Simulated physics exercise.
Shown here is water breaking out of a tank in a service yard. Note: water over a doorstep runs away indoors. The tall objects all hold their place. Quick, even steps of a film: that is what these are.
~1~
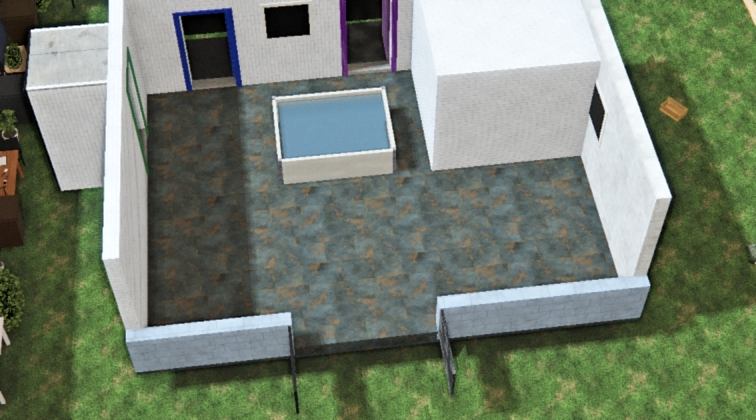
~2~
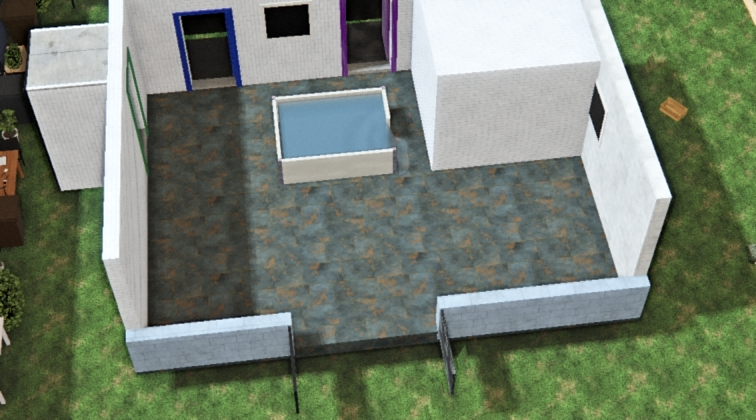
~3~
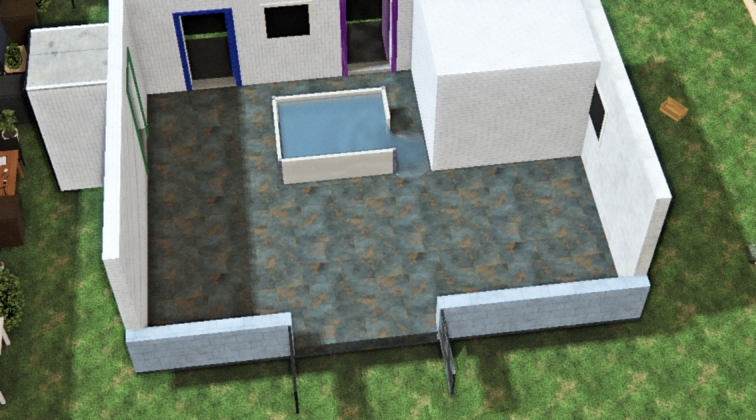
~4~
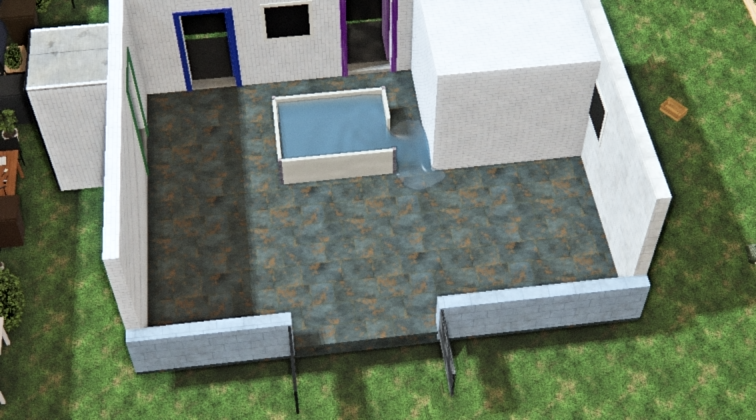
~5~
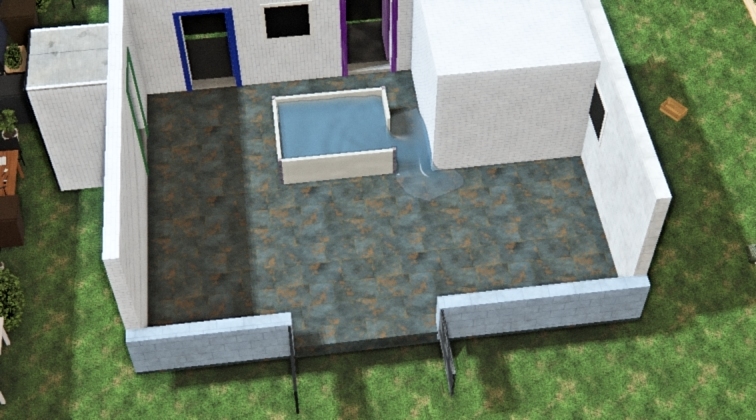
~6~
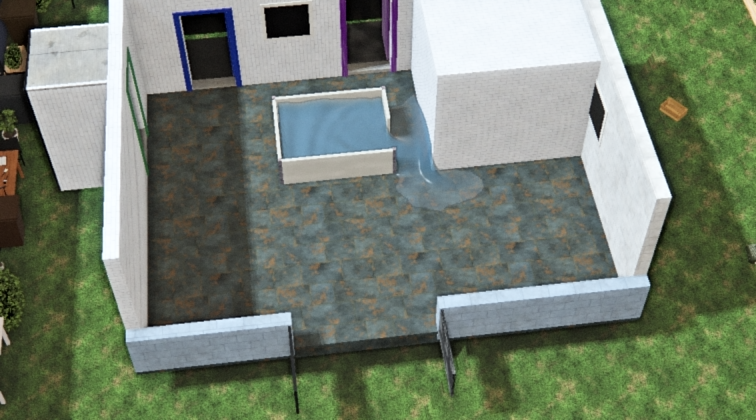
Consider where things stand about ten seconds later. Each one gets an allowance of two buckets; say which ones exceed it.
Going through them: The blue door does not exceed it; the purple door exceeds it; the green door does not exceed it.
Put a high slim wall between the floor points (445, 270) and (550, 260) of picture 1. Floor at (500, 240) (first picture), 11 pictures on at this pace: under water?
Submerged.
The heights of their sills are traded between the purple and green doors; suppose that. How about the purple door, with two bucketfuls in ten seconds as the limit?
If you ask me, purple door stays within bounds.
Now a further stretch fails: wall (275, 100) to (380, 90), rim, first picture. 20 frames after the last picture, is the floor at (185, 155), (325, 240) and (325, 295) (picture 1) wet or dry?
First soaked, second unwetted, third unwetted.
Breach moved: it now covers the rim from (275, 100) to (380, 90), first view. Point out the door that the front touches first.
Lab note - earliest arrival at the door marked purple.
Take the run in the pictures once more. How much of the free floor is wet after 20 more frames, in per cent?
Near 45 in a hundred.
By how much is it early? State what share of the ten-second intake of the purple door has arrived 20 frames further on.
About 70 per cent.
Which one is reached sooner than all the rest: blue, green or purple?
I'd go with the door marked purple.
A moment on, water covers 15 % of the floor; the blue door not reached, the purple door wet at the sill, nothing in, the green door not reached.
Next, water covers 35 % of the floor; the blue door not reached, the purple door over two buckets in, the green door not reached.
Then, water covers 45 % of the floor; the blue door wet at the sill, nothing in, the purple door far over two buckets in, the green door not reached.
Later, water covers 55 % of the floor; the blue door wet at the sill, nothing in, the purple door far over two buckets in, the green door wet at the sill, nothing in.
In the end, water covers 80 % of the floor; the blue door wet at the sill, nothing in, the purple door far over two buckets in, the green door wet at the sill, nothing in.
